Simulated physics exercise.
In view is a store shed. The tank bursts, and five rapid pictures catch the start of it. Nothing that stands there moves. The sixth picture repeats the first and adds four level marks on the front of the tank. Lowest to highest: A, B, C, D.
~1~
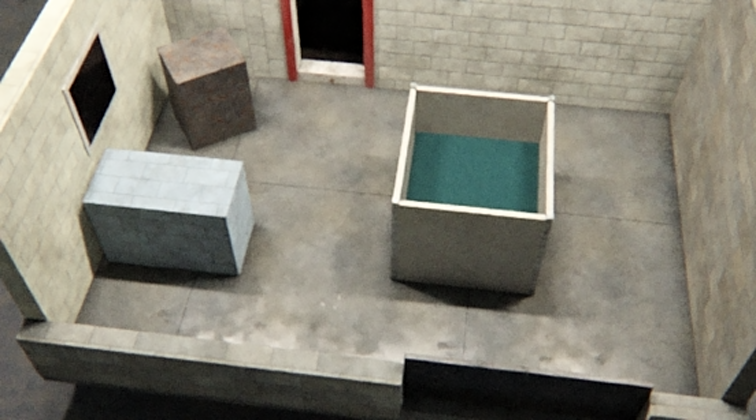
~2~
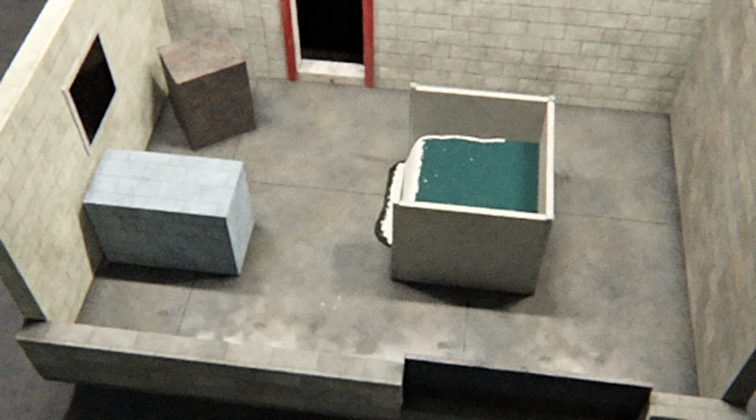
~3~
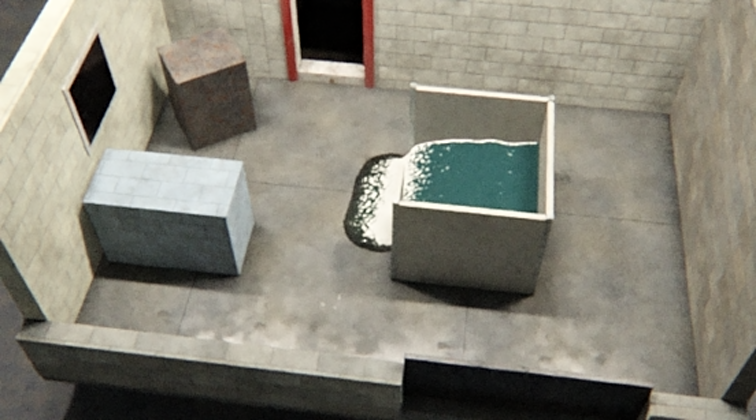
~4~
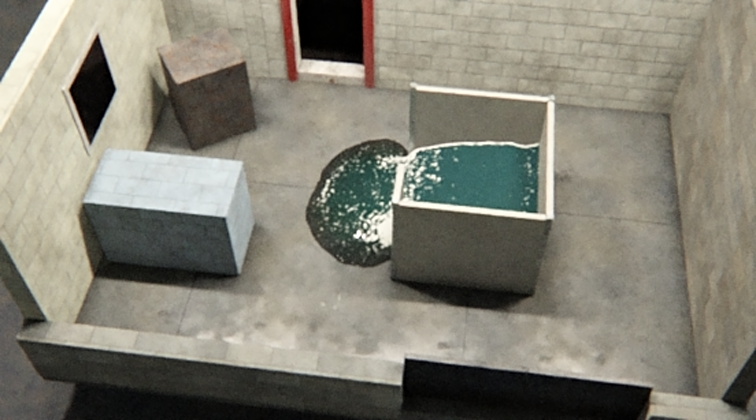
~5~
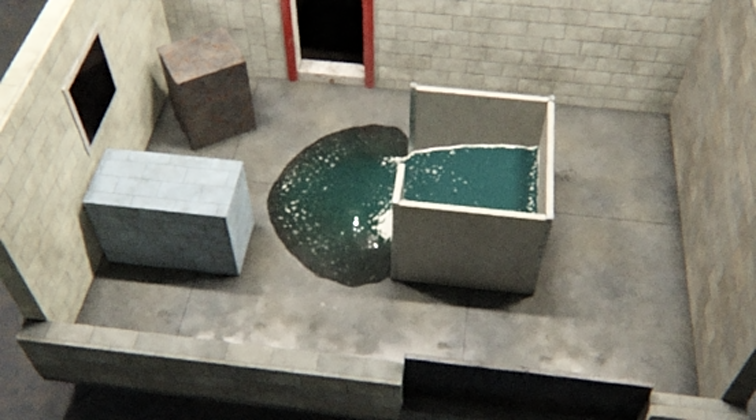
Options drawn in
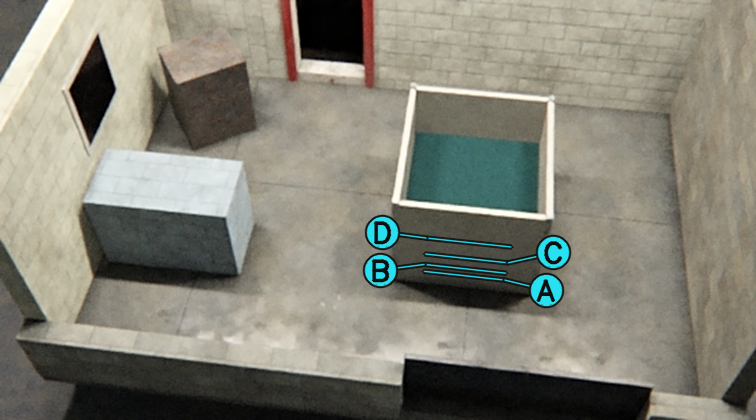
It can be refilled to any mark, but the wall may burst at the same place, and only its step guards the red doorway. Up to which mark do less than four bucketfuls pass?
D is the one.
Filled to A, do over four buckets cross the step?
No.
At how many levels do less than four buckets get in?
All of them.
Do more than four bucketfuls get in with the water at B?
No, that is safe.
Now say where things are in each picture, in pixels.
In the first frame, water in the tank at rest, its middle at (472, 189); foot of the red doorway at (332, 83); shut gate at (526, 374).
In the second frame, 1 % of the ground under water, visible out to (390, 240).
In the third frame, 3 % of the ground under water, visible out to (359, 237).
In the fourth frame, 7 % of the ground under water, visible out to (315, 220).
In the fifth frame, 12 % of the ground under water, visible out to (276, 212).
In cyan, A at (464, 275); B at (465, 268); C at (466, 258); D at (468, 242); from the bottom up A, B, C, D.
With A, nothing gets over.
With B, nothing gets over.
With C, nothing gets over.
With D, a bucket or two gets in.
